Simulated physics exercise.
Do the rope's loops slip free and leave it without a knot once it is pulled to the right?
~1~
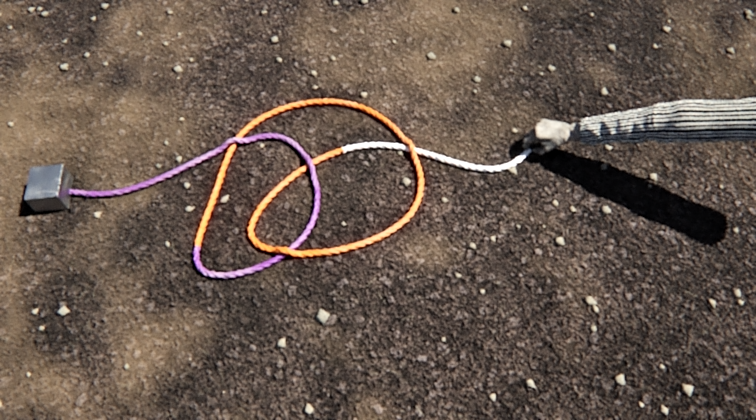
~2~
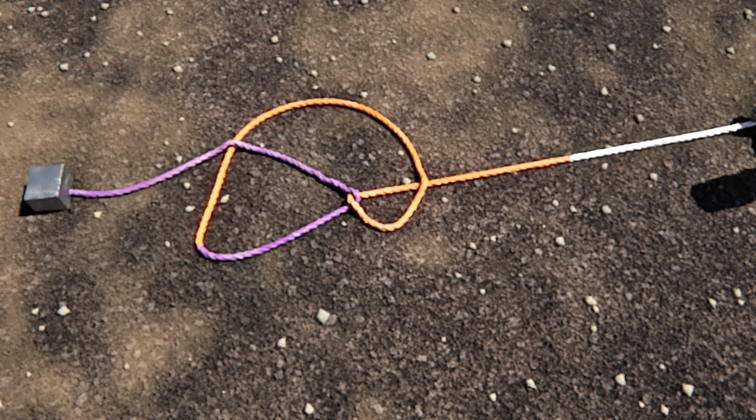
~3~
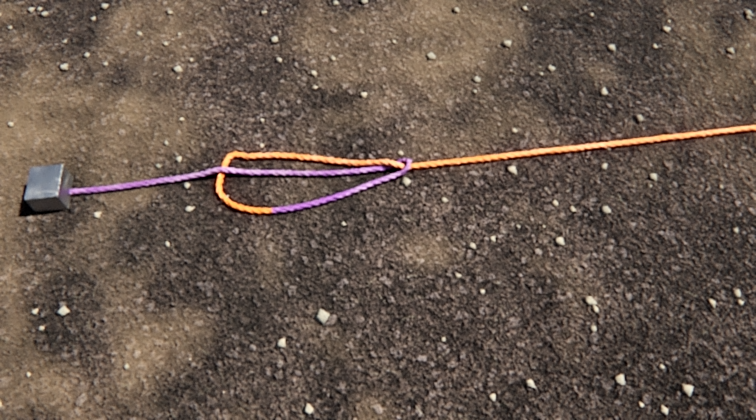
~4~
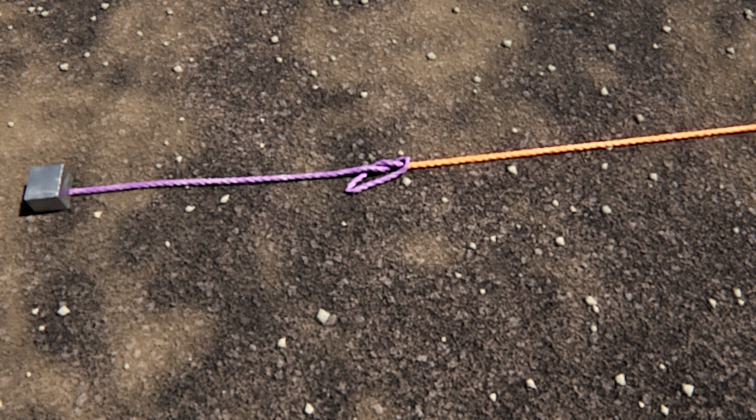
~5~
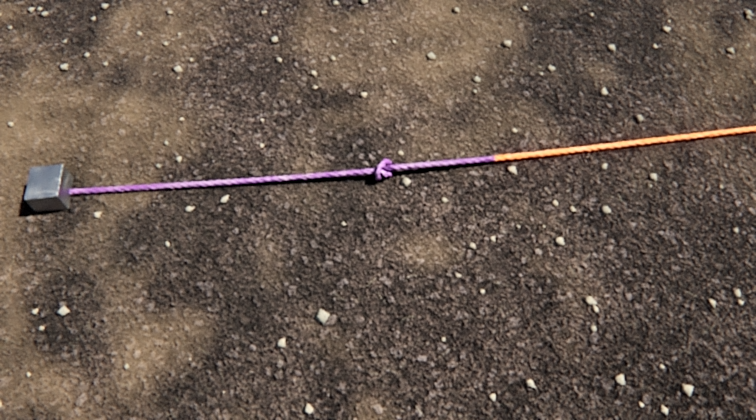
No, the loops shrink and draw together, and the rope ends up with a small tight knot in its purple part.
